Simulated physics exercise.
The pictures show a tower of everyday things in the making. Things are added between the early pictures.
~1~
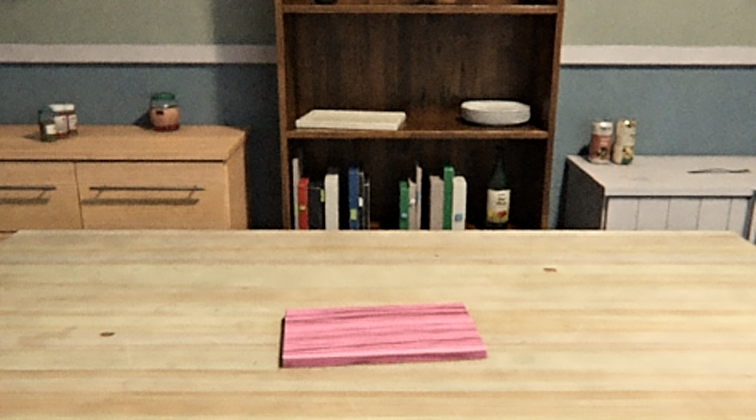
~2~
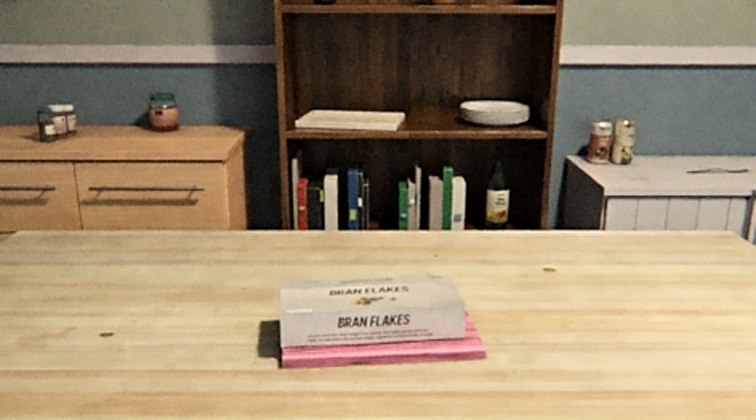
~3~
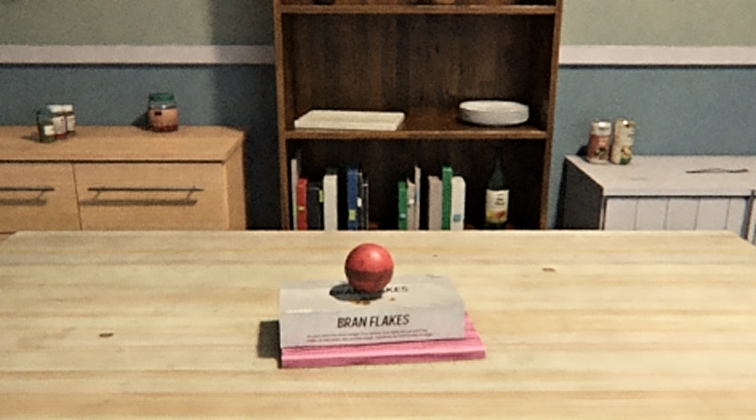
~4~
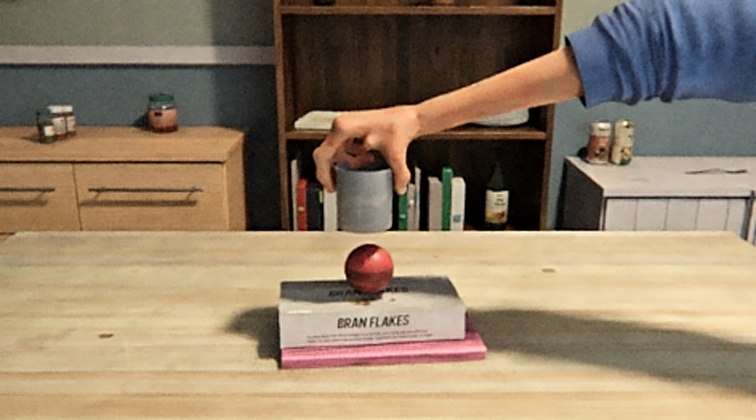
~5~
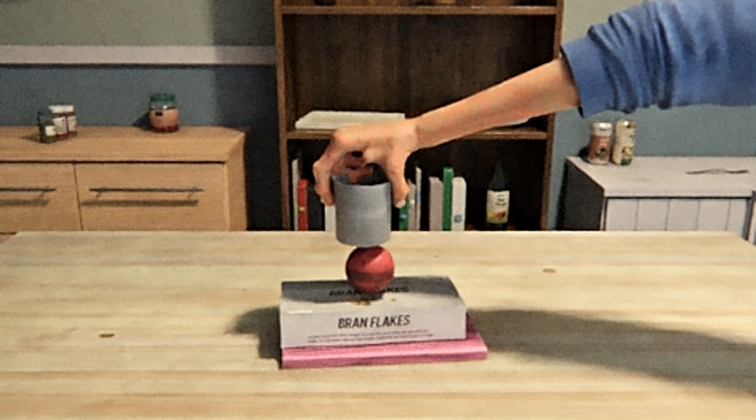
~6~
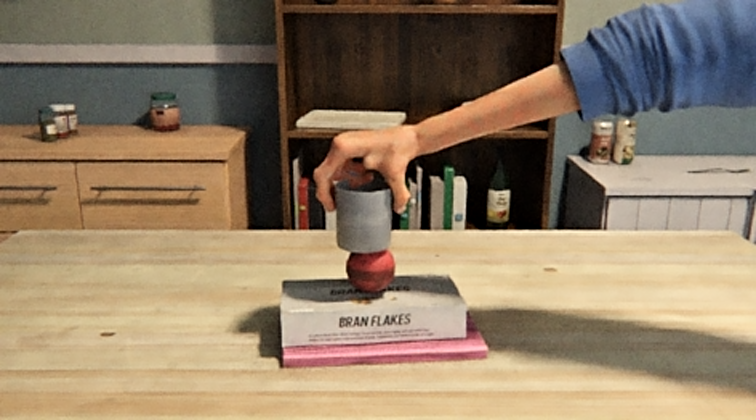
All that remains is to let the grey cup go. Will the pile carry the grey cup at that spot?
It comes apart.
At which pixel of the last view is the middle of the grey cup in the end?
Around (201, 307).
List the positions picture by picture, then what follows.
In the first frame, the last thing is not in view yet.
In the second frame, the last thing is not in view yet.
In the third frame, the last thing is not in view yet; red ball (369, 268).
The fourth frame shows on its way; grey cup (364, 195); white packet (369, 309).
The fifth frame shows on its way; grey cup (363, 209).
The sixth frame shows in place under the hand; grey cup (364, 215); red ball (371, 267).
Then, 0.40 s later than the last frame, grey cup now fallen.
Then, 0.60 s later than the last frame, things are still on the move.
Then, 0.70 s later than the last frame, as before.
When it is over, fallen, grey cup; the other 3 as before. End places, in pixels of the last picture, grey cup near (201, 307). The pile gives way.
